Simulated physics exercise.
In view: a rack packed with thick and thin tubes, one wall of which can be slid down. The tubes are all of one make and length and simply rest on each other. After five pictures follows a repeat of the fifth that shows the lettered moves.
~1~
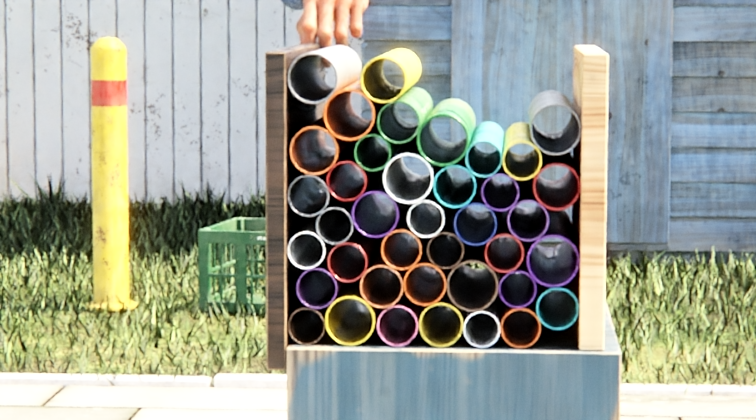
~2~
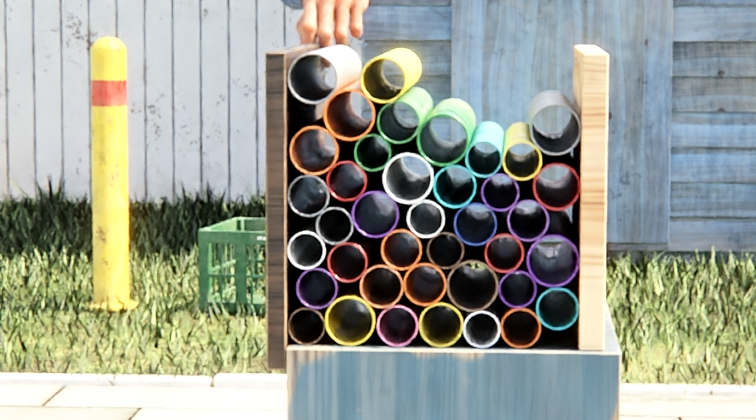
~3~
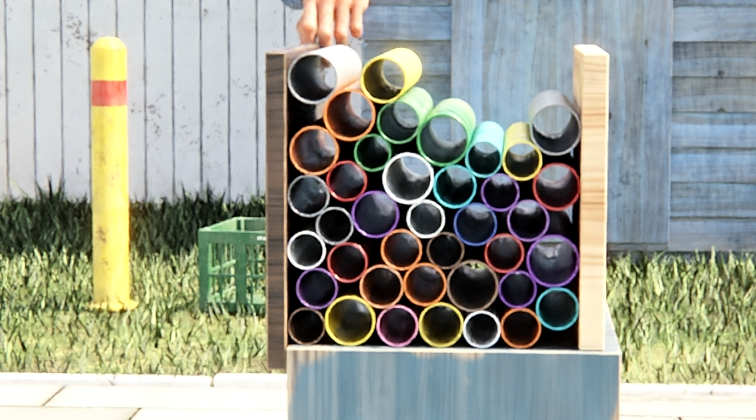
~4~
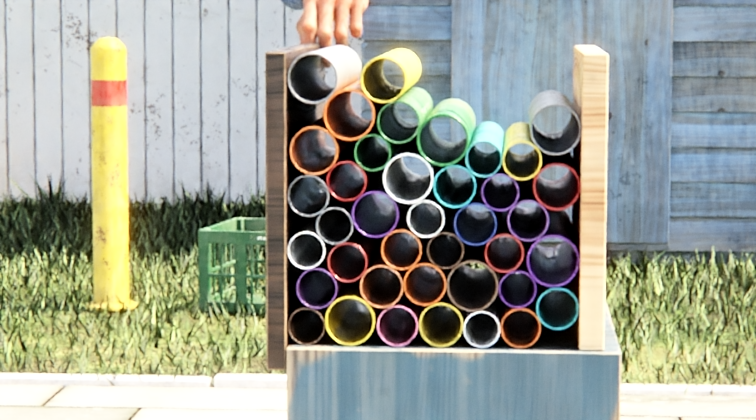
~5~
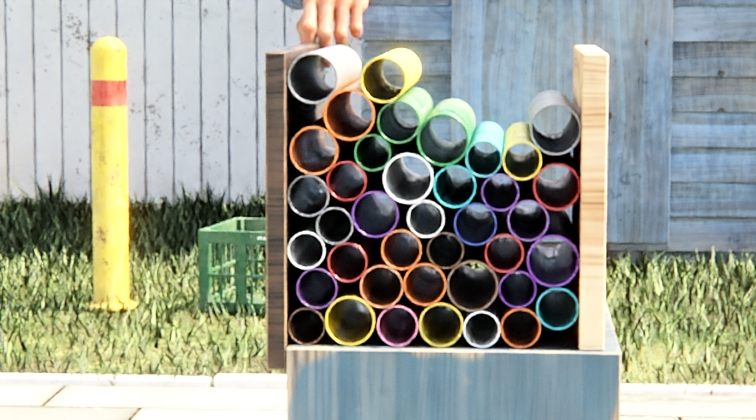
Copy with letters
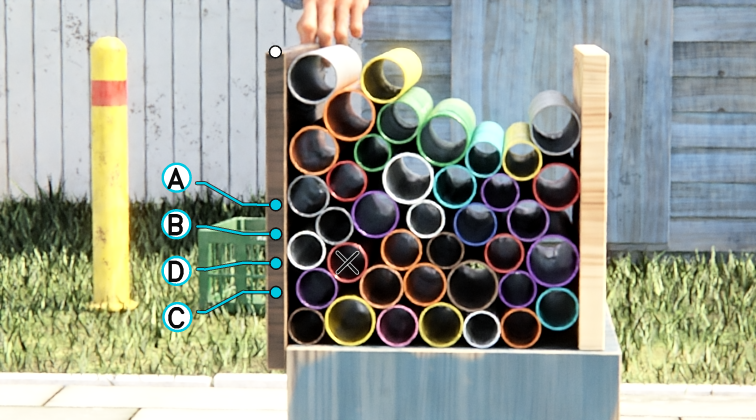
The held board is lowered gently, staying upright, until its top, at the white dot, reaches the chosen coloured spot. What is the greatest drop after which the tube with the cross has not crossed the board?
It can be let down to C.
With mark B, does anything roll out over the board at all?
Yes.
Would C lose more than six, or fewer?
It loses more than six.
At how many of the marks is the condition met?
Four of the four.
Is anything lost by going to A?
Yes.
On the copy, A at (276, 204); B at (276, 234); C at (276, 292); D at (276, 263); the cross at (347, 263); the white dot at (275, 52).
On C. First, top of the board (287, 154).
Then, top of the board (287, 266).
Finally, top of the board (287, 291), about ten out over the board, the crossed one still inside.
By contrast, A keeps the crossed one inside; B keeps the crossed one inside; D keeps the crossed one inside.
